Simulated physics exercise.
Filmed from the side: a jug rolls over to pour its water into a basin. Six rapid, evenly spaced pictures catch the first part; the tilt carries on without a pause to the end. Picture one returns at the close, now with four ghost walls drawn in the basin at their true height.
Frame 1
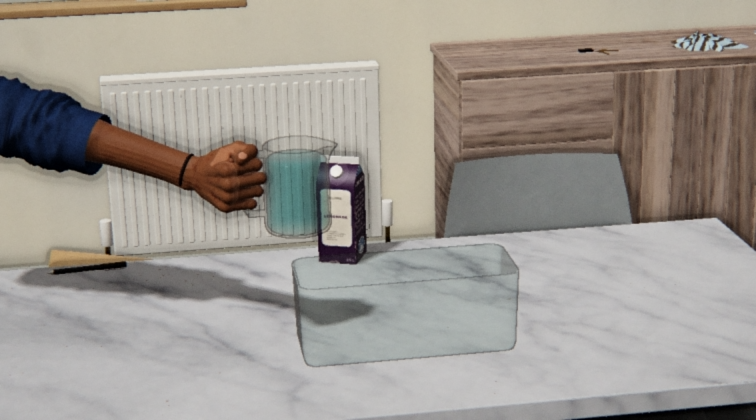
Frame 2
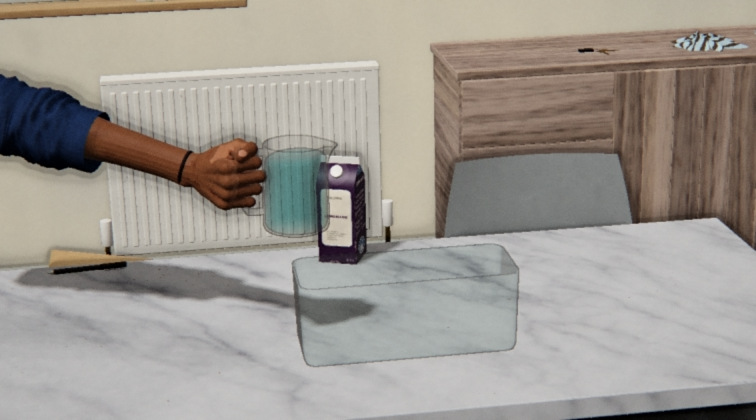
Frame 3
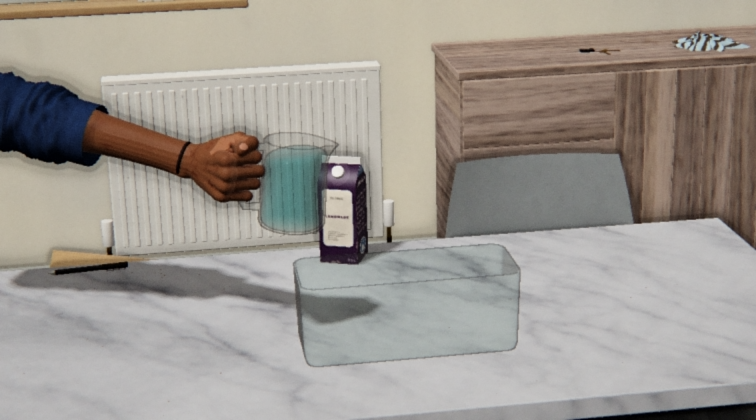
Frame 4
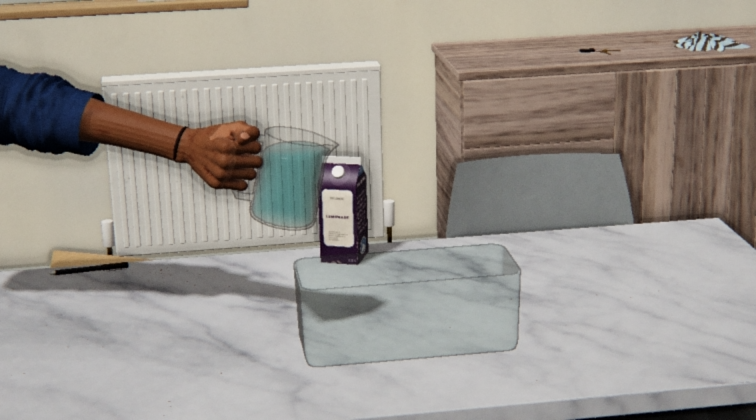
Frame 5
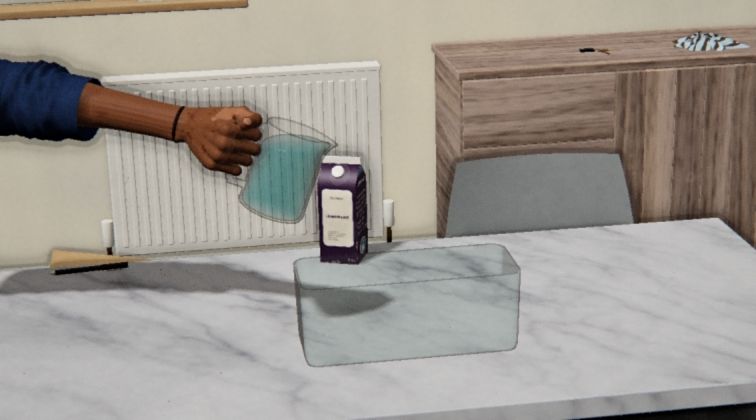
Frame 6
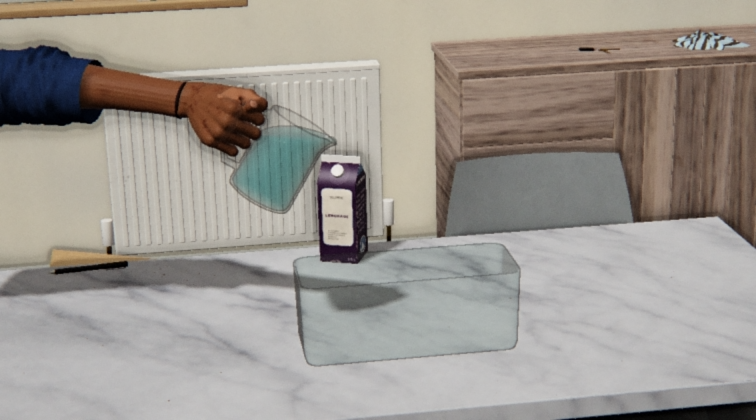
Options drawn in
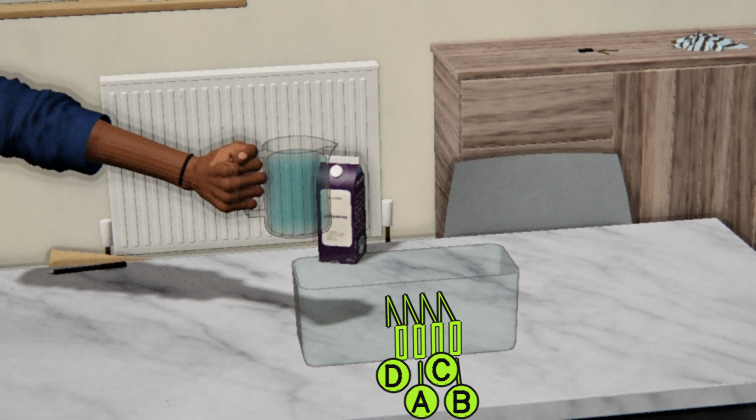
A hand holding a clear jug of blue liquid upright, then gradually tilting it rightward beside a purple carton above a marble table.
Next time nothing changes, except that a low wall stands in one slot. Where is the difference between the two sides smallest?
It is C.
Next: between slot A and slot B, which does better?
A it is.
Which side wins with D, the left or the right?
The right side.
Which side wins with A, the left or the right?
The right one.
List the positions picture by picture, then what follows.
Upright, lip at (336, 144); basin from (304, 366) to (516, 348); nothing has left yet.
Upright, lip at (336, 144); nothing has left yet.
Tipped about 6°, lip at (337, 144); nothing has left yet.
Tipped about 13°, lip at (337, 144); nothing has left yet.
Tipped about 21°, lip at (337, 144); nothing has left yet.
Tipped about 32°, lip at (336, 143); nothing has left yet.
On the marked copy, A at (420, 362); B at (456, 359); C at (438, 360); D at (402, 363).
If A is chosen, about 22 % ends left of the wall and 75 % right of it; 3 % is lost outside.
If B is chosen, about 84 % ends left of the wall and 10 % right of it; 6 % is lost outside.
If C is chosen, about 49 % ends left of the wall and 47 % right of it; 4 % is lost outside.
If D is chosen, about 9 % ends left of the wall and 87 % right of it; 3 % is lost outside.
